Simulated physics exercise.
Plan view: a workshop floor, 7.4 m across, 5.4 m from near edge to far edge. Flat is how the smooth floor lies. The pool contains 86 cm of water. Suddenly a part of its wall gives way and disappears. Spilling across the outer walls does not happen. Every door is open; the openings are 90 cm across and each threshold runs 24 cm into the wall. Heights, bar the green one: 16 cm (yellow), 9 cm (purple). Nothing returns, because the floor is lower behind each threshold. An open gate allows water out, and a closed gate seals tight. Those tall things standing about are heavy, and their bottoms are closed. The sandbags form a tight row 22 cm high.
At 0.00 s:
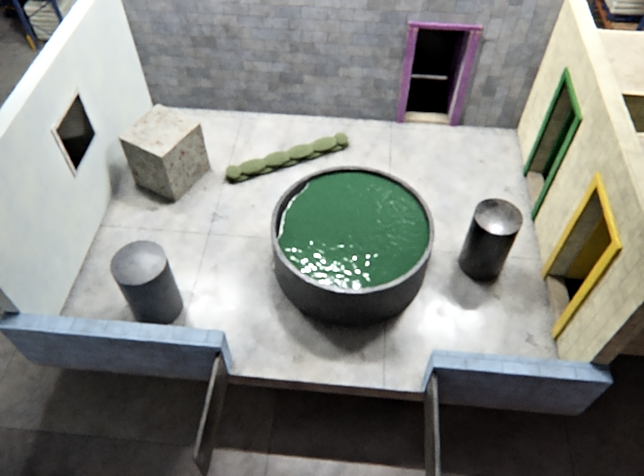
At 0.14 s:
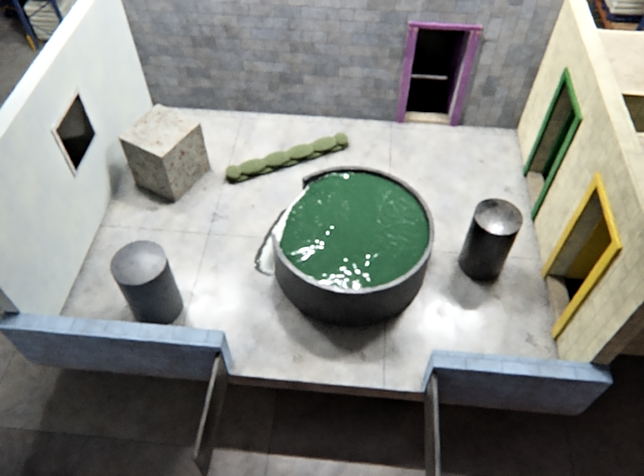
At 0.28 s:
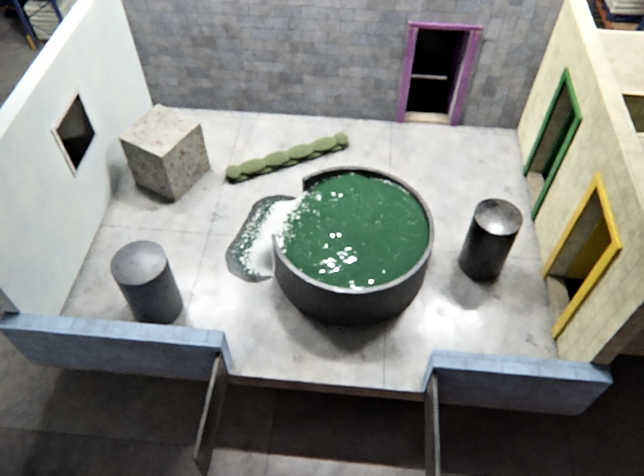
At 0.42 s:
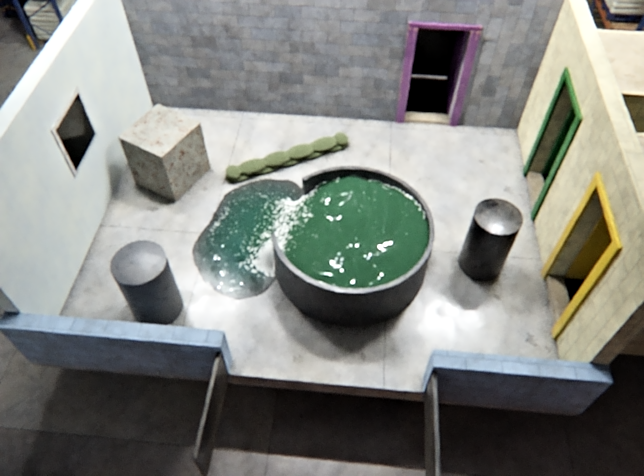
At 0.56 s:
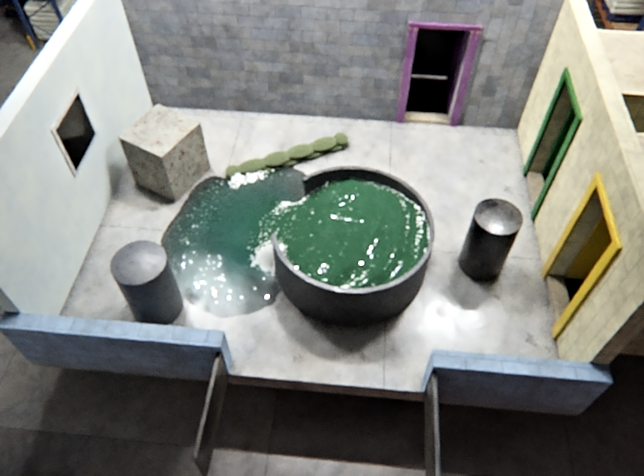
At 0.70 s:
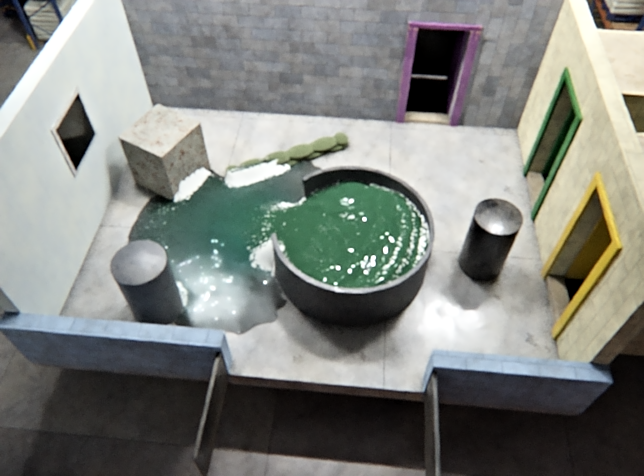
Green water pouring from a gap in a round pool's left side, spreading across pale floor around a dark cylinder and stone block.
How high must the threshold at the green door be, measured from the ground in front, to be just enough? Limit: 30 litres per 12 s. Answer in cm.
About 6 cm.
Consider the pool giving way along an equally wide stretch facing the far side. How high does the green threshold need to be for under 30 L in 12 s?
Then something near 8.5 cm.
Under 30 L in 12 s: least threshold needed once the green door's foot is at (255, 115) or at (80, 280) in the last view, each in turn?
First place around 14.5 cm, second around 28 cm.
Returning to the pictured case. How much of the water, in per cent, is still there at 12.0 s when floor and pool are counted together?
Close to 82 in a hundred.
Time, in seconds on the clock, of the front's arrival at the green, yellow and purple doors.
Green 4.5 s, yellow 6.0 s, purple 3.2 s.
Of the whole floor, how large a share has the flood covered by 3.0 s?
The wet part is about 60 per cent.
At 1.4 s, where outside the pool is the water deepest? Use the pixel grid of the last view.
At about pixel (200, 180).
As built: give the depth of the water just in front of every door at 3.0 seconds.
Depths, in cm - green: 0, yellow: 0, purple: 0.
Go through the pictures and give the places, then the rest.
The first frame shows still water, 86 cm deep, in the pool at (352, 227); the green door at (548, 154) is dry.
In the second frame, the gap is at (283, 228), the front 0.3 m out at (259, 263); the back of the pool holds 86 cm.
In the third frame, the gap is at (284, 230), the front 0.8 m out at (261, 204); the back of the pool holds 86 cm.
In the fourth frame, the front is at (232, 195), 1.4 m from the gap at (284, 232); 2.8 m2 of floor is wet, 86 cm left at the back.
In the fifth frame, water pours out at (284, 232) and has run 2.0 m, to (196, 192); about 7 cm deep outside, 79 cm at the back.
In the sixth frame, the front is at (144, 214), 2.5 m from the gap at (284, 232); 6.5 m2 of floor is wet, 73 cm left at the back; 3.9 m in a straight line remain to the green door at (548, 154).
After 1.4 s water covers 30 % of the floor, deepest (57 cm) near (200, 180); it has not reached the green door.
After 3.0 s water covers 60 % of the floor, deepest (46 cm) near (48, 341); it has not reached the green door.
After 12.0 s water covers 95 % of the floor, deepest (12 cm) near (446, 162); 8 cm at the green door, 0 litres in over its 15 cm threshold.
At the green door as built, the water arrived by 4.6 s and peaked near 12 cm at 10.4 s.
With a threshold of 5.5 cm, 42 litres would have come in within the 12 s; with 7 cm, 20 litres. So under 30 litres takes about 6 cm.
